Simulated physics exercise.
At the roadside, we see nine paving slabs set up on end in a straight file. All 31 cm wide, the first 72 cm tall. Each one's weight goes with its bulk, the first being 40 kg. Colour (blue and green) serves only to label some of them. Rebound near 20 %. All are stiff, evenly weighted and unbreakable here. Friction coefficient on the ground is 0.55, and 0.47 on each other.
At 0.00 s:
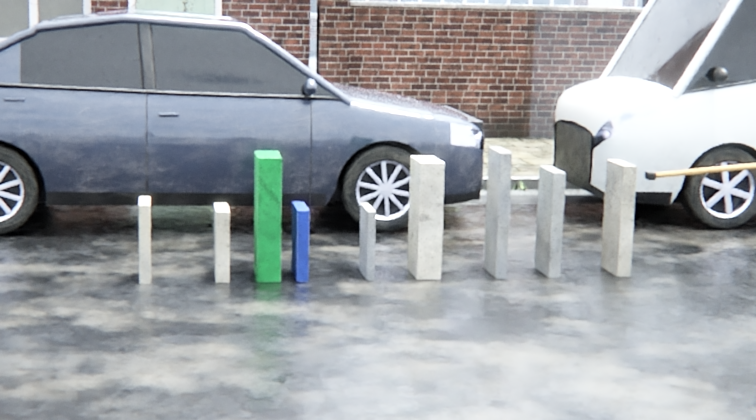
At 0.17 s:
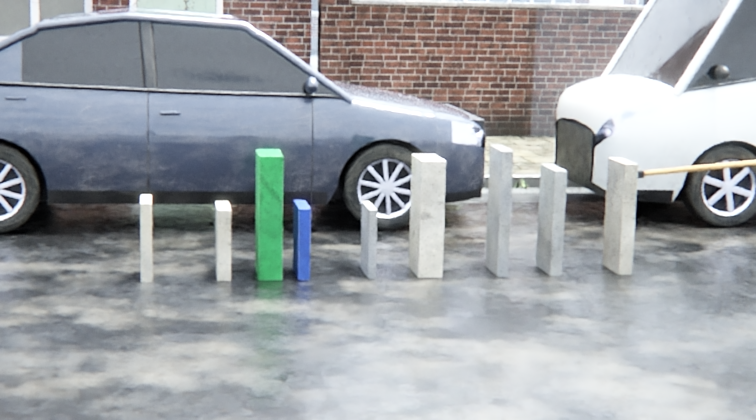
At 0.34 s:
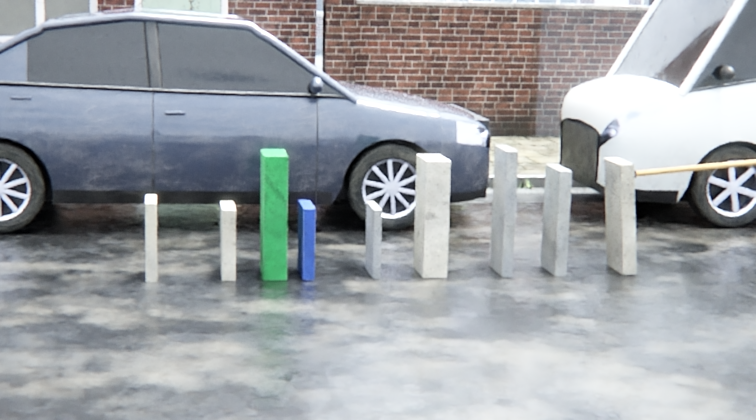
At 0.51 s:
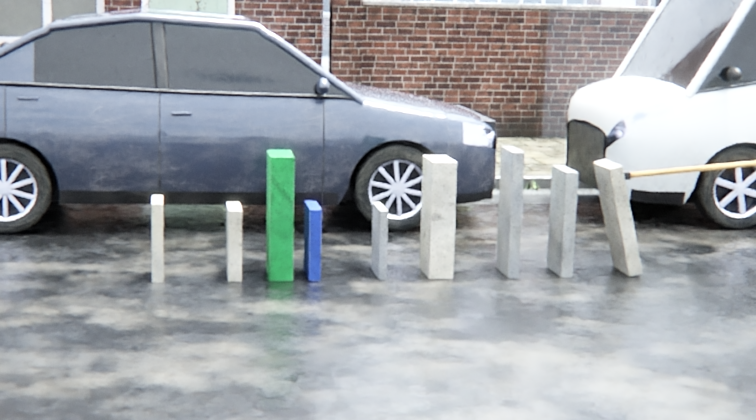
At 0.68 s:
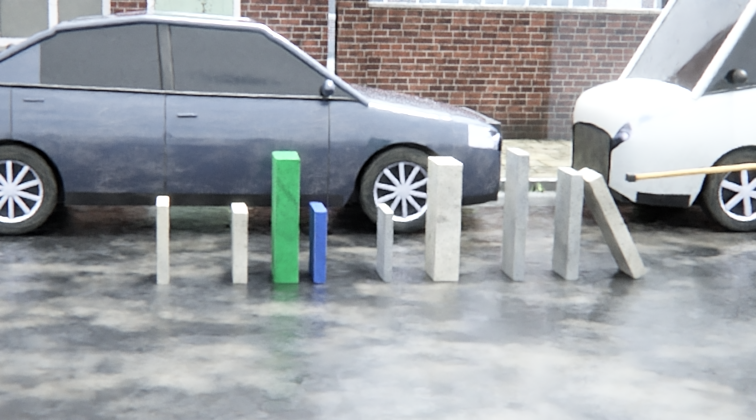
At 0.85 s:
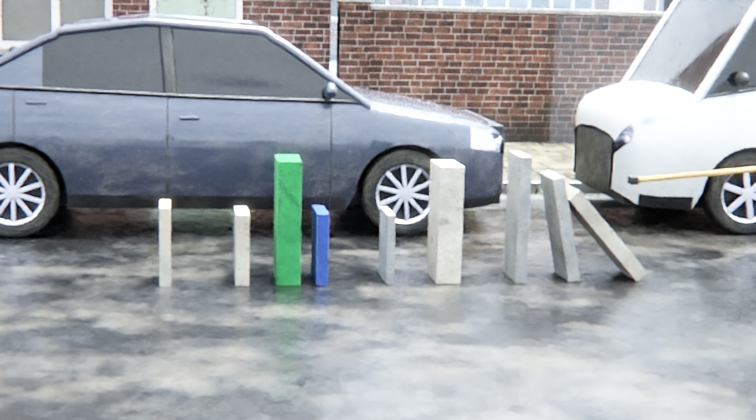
A thin pole moves in from the right and pushes the top of the rightmost slab in a row standing on wet-looking ground before parked cars. The slab tips left against its neighbor, which then leans left too, while the green and blue slabs and the others farther left stay upright.
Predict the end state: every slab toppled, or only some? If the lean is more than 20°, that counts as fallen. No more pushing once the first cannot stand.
Some survive.
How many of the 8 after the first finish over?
4.
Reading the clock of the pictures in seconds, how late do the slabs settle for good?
About 5.0 s.
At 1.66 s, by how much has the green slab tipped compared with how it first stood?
0°.
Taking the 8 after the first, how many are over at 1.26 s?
Count by then: 2.
After 1.26 s, 2 of the 8 other slabs over.
After 1.66 s, 4 of the 8 other slabs over; blue slab leaning 7°.
At rest (5.0 s), 4 of the 8 other slabs over; green slab unmoved; blue slab shifted 11 cm. Four left standing. As the last picture would show them, middles, green slab near (285, 219), blue slab near (303, 245).
